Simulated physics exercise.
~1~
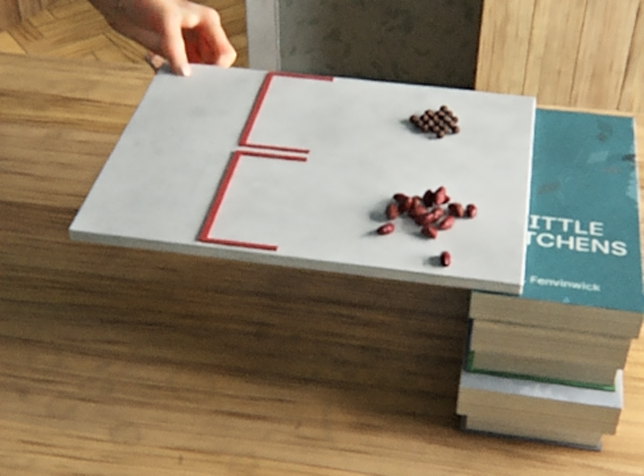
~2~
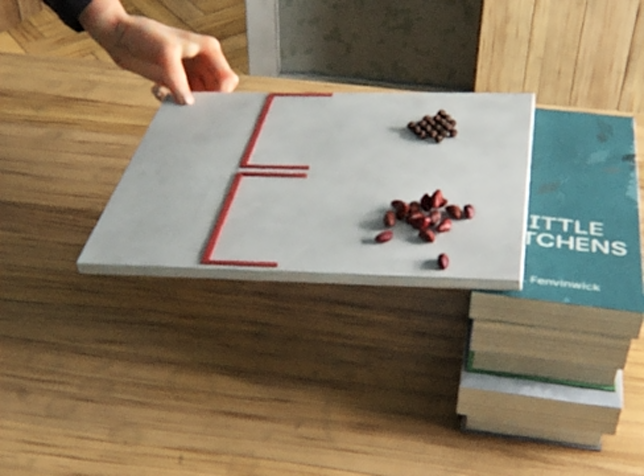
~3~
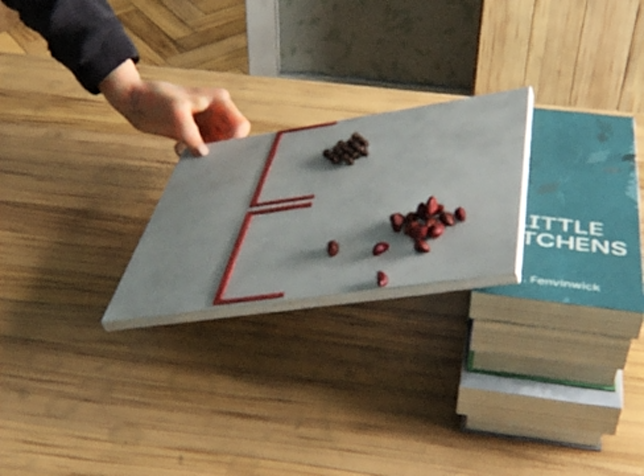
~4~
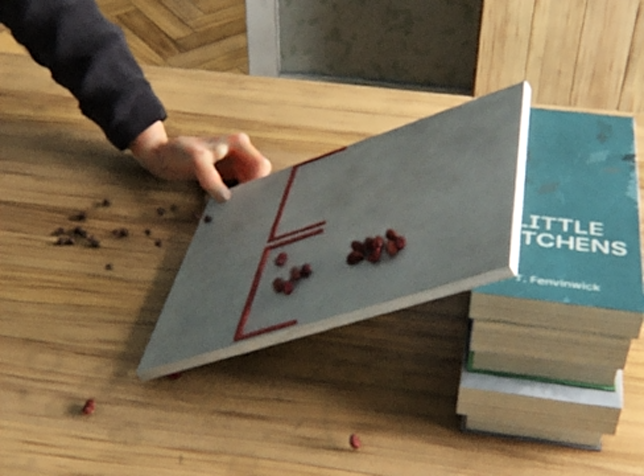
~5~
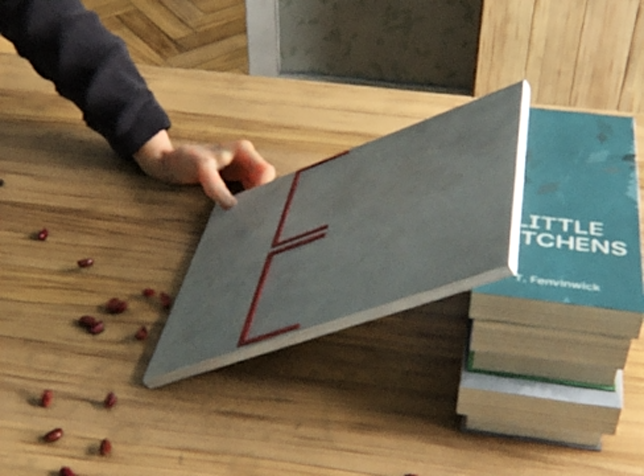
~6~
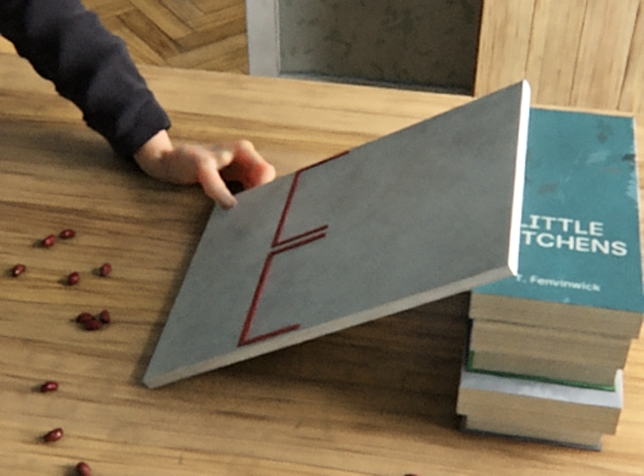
Grey board on stacked books being lowered by a hand, dark beads then red beans sliding past red bars onto the wooden counter.
